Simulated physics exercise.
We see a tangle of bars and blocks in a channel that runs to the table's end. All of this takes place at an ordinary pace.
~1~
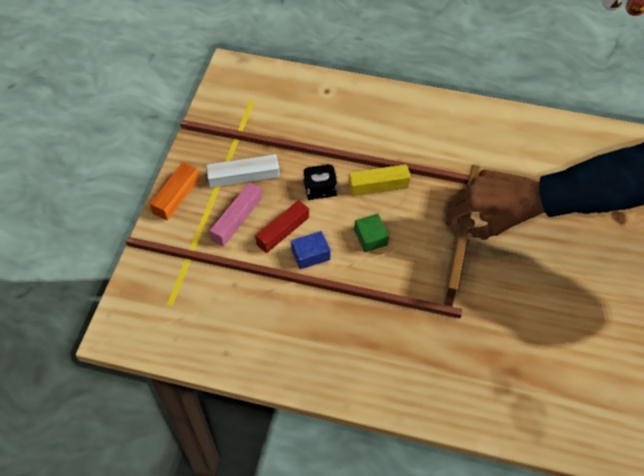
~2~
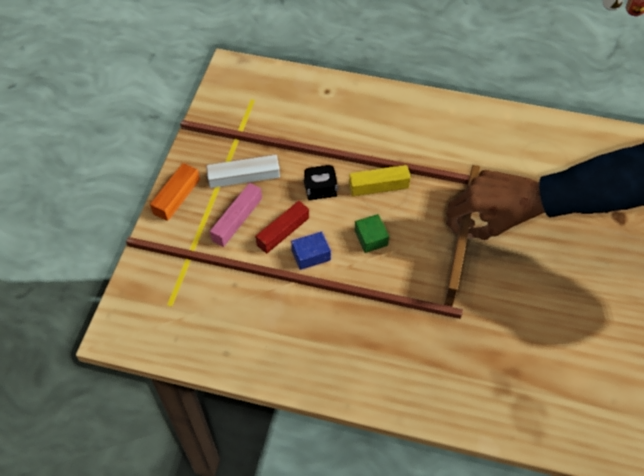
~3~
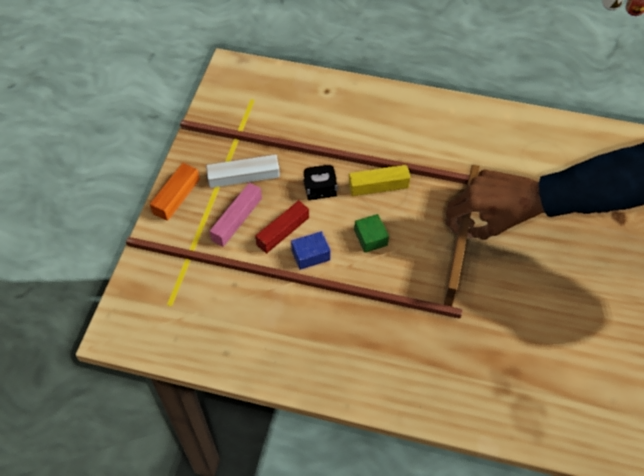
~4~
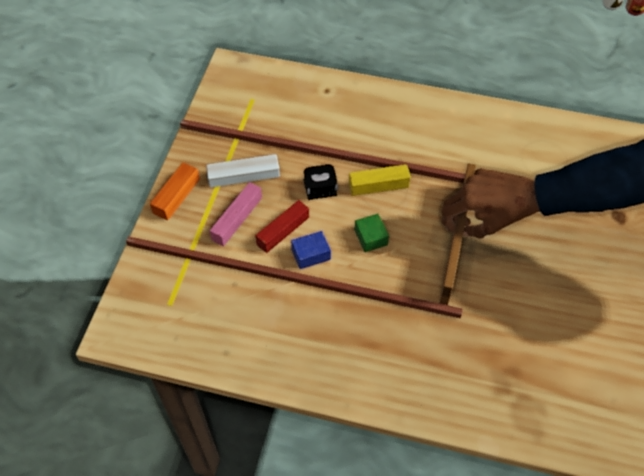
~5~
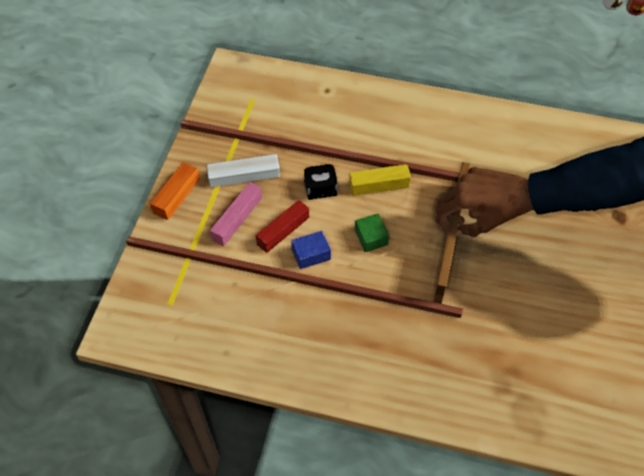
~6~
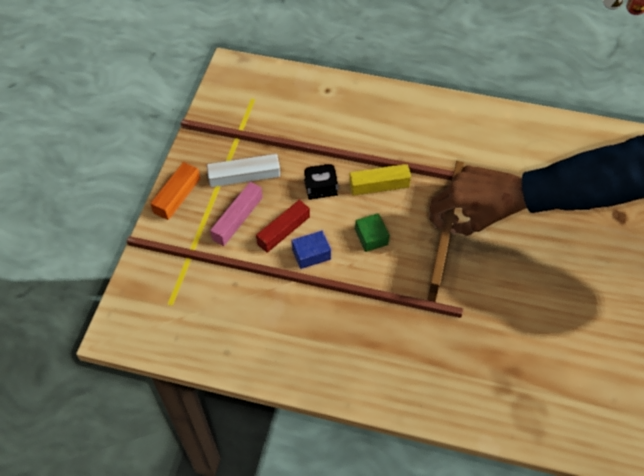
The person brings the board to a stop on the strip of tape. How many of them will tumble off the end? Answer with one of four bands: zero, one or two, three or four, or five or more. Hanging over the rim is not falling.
One or two.
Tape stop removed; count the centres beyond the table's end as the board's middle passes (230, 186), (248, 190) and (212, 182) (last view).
The numbers past the end are 0, 0 and 1.
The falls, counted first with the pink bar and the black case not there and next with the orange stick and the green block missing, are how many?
That gives 0 in the first case, then 0 in the second.
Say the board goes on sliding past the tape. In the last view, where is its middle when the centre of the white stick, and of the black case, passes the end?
Around (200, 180) first and around (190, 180) second.
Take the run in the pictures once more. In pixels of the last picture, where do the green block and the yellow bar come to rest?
Around (201, 191) and around (219, 158).
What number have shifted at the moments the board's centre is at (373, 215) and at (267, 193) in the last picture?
At first I count 3, and then 7.
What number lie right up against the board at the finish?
3.
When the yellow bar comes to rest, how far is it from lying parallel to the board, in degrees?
Somewhere near 0 degrees, I'd say.
Soon after, none off yet; orange stick at rest near (176, 191); white stick at rest near (244, 171); pink bar at rest near (237, 214).
Then, none off yet; orange stick at rest near (176, 191); white stick at rest near (243, 170); pink bar moved a little near (219, 221).
Further on, none off yet; orange stick moved a little near (166, 193); white stick moved a little near (215, 155); pink bar moved about its own width near (187, 216).
At rest, the number that fall off is one or two; fallen, orange stick.
